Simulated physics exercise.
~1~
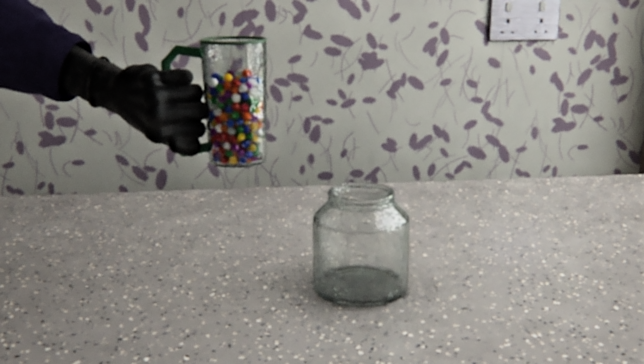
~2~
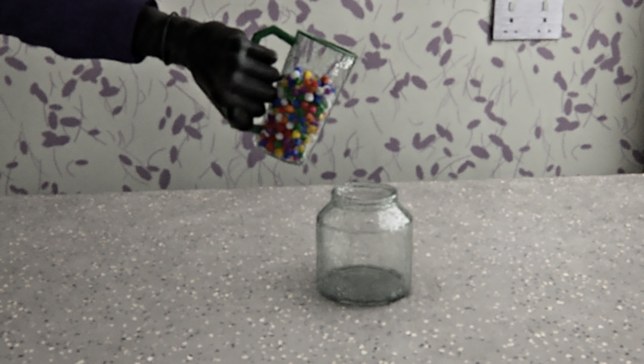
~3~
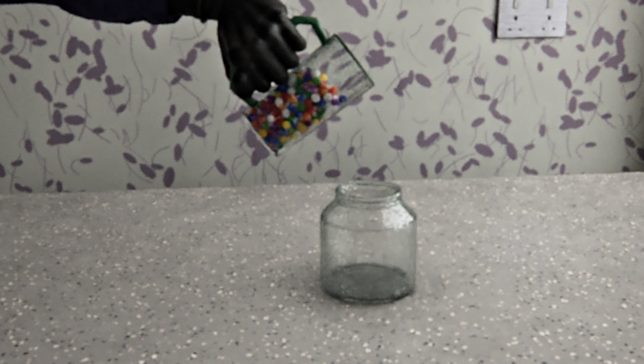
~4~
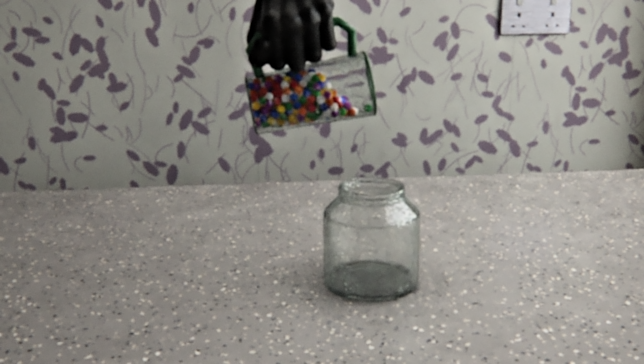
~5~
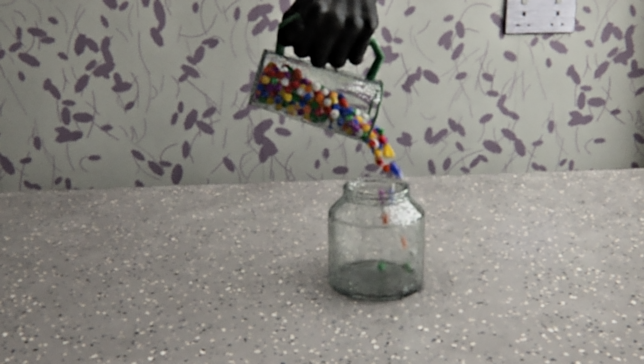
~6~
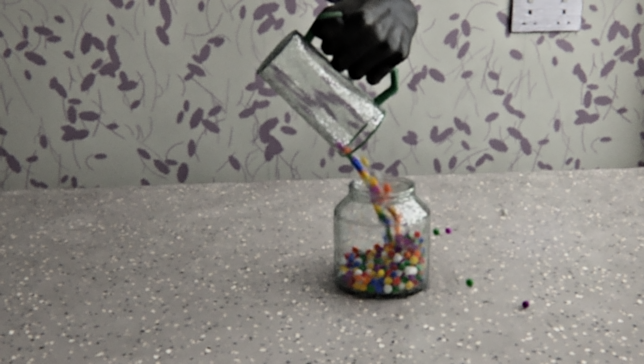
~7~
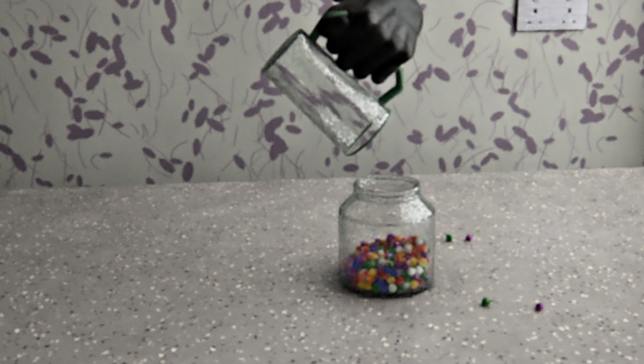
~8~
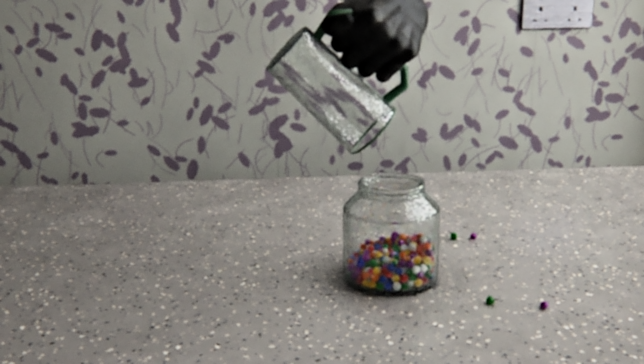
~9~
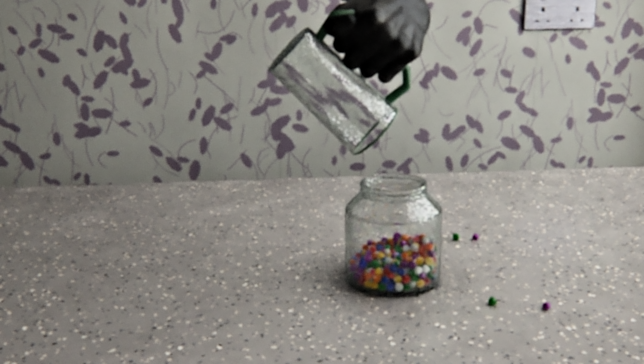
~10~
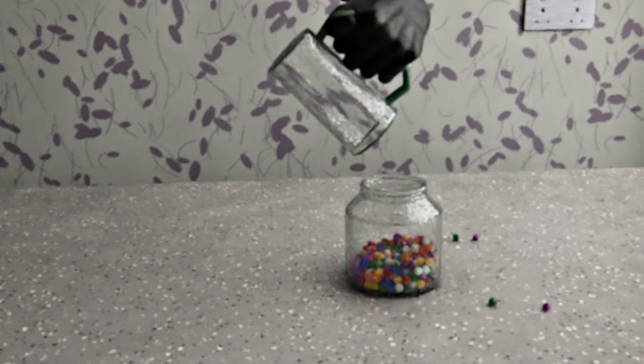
On a speckled counter, a gloved hand pours colourful beads into a jar, spilling a few.
